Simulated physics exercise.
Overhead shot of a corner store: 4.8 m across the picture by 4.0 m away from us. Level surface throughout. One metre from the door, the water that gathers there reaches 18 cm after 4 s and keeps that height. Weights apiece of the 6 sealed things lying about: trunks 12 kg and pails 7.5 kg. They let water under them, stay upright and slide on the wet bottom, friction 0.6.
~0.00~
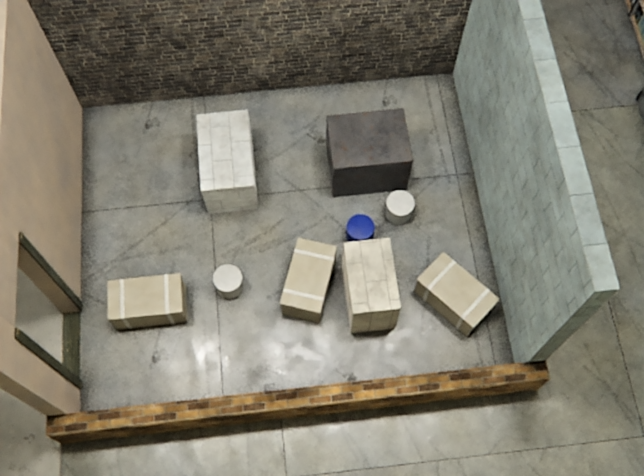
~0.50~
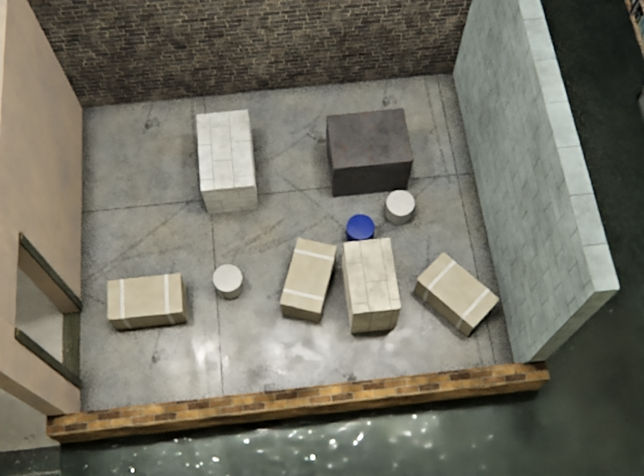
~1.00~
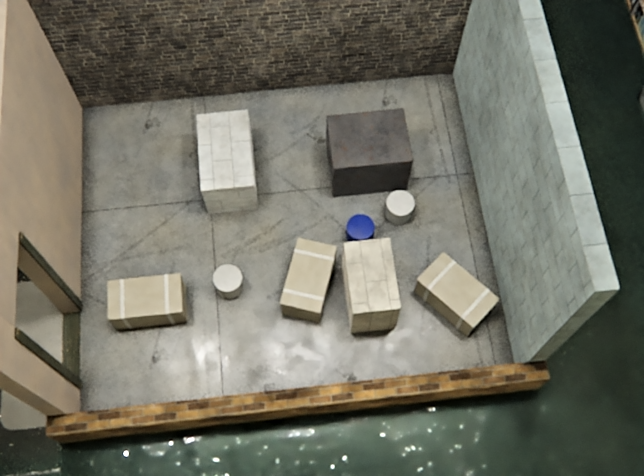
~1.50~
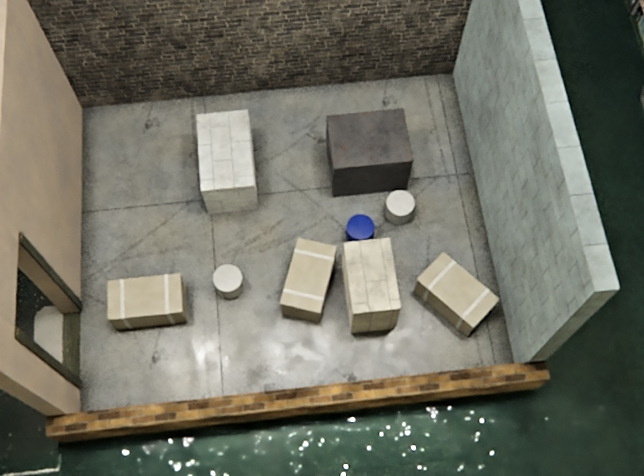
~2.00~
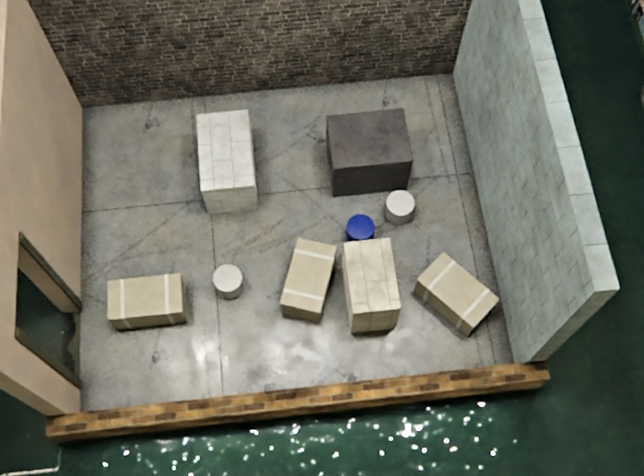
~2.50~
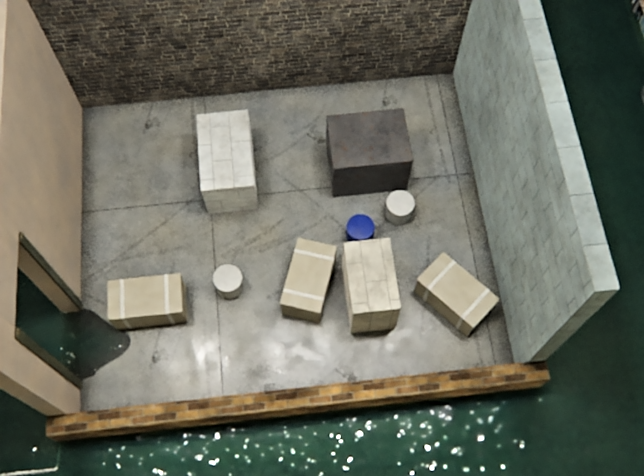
Dark green water spreads over the ground outside a walled concrete-floored room, seen from above by a still camera, and glints along the low brick front edge. Inside stand a pale block and a dark grey one at the back, three tan boxes and a cream block nearer the front, two whitish pails and a blue one. Water then shows in the left doorway and creeps a little way onto the floor, while every object stays still.
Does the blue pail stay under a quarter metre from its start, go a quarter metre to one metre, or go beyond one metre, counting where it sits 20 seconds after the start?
Under a quarter metre.
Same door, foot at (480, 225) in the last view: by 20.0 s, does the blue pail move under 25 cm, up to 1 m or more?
With that change, the blue pail travels a long distance.
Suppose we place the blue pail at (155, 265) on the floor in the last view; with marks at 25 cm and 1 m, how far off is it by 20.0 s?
I'd say it sits almost still.
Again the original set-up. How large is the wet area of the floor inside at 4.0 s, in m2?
3.5 m2.
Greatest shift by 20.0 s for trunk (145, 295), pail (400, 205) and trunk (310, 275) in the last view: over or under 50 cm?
Order as asked: Above, within, above.
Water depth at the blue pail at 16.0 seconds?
I'd say around 5 cm.
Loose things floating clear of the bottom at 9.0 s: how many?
At that point I count 1.
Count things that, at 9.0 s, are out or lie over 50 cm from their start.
I make it 1.
After 4.0 s the blue pail is near (361, 227), 0.0 m from its start, aground; 0 afloat.
After 9.0 s the blue pail is near (361, 227), 0.0 m from its start, aground; 1 afloat.
After 16.0 s the blue pail is near (361, 227), 0.0 m from its start, aground; 3 afloat.
After 20.0 s the blue pail is near (361, 227), 0.0 m from its start, aground; 3 afloat.
